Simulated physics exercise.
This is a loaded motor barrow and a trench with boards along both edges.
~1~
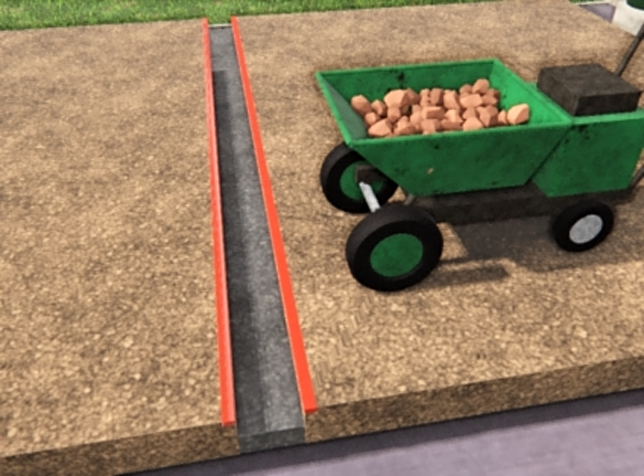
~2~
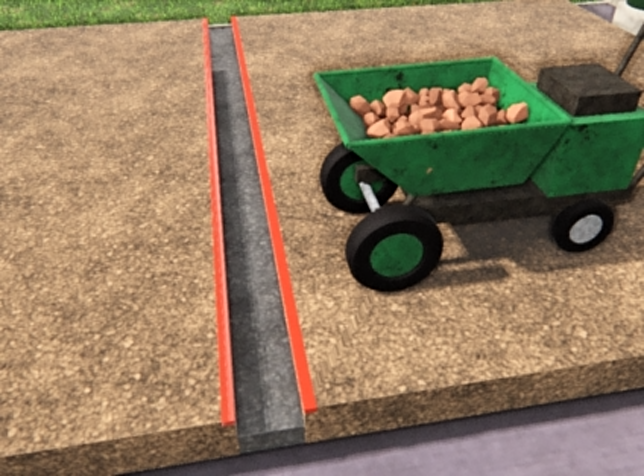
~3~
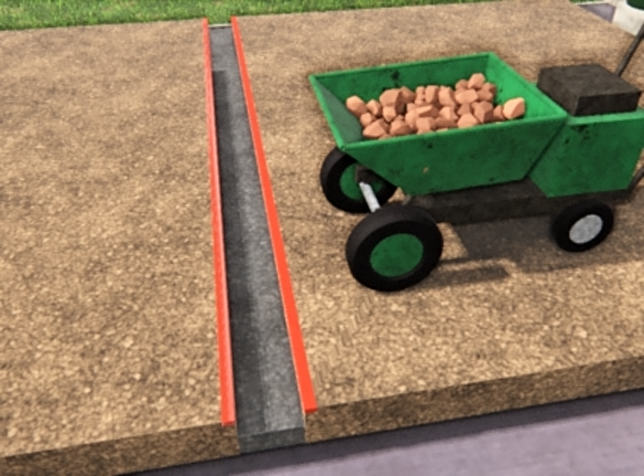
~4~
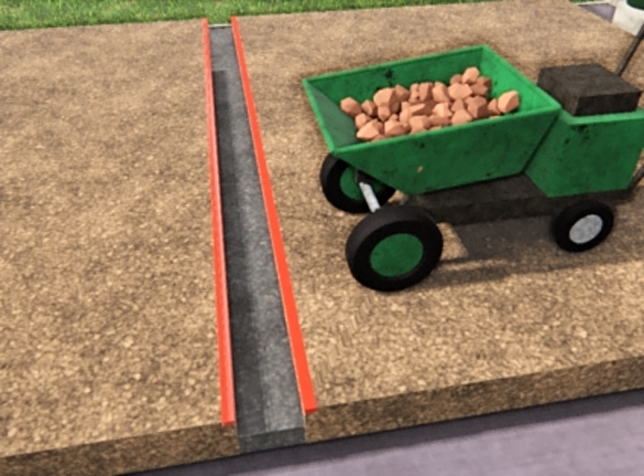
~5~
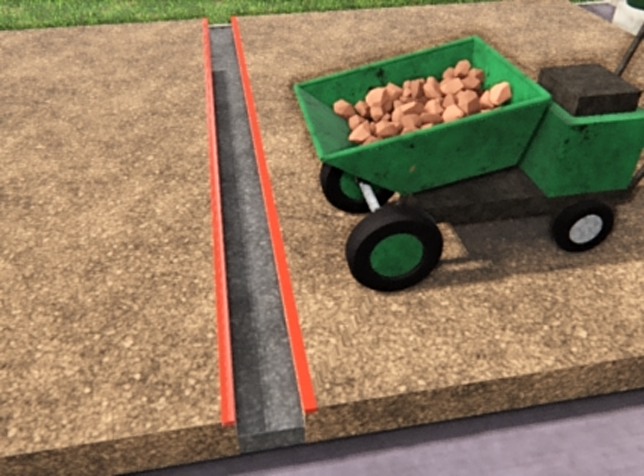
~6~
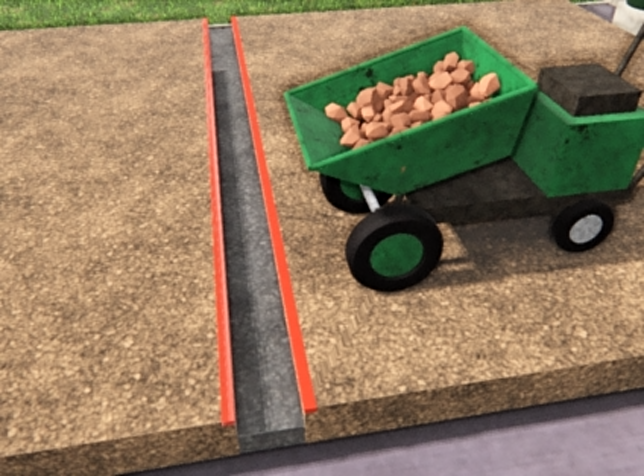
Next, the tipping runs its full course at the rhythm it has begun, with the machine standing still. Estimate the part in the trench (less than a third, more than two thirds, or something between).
The trench ends with between a third and two thirds of it.
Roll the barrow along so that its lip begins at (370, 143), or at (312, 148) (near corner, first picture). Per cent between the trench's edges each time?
Near 60 % and 10 %.
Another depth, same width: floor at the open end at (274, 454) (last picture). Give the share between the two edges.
It comes to 60 per cent or so.
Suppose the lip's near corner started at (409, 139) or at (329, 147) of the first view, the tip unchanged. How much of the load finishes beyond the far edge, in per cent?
Near 10 % and 70 %.
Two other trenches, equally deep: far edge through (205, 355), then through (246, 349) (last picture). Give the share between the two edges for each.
In turn 70 and 20 in a hundred.
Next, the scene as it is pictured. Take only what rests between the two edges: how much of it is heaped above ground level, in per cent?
Some 30 per cent.
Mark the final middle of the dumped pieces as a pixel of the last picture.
Close to (219, 258).
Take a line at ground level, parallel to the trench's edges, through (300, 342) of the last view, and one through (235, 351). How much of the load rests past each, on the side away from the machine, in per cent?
Near 100 % and 50 %.
Just after the last frame, skip tipped steeply; every one in the skip.
A moment on, skip tipped right over; roughly two thirds in the skip; about a tenth in or heaped over the trench; about a tenth beyond it.
Further on, skip tipped right over; about a tenth in the skip; roughly half in or heaped over the trench; roughly half beyond it.
When it is over, skip tipped right over; just a few in the skip; roughly half in or heaped over the trench; roughly half beyond it.
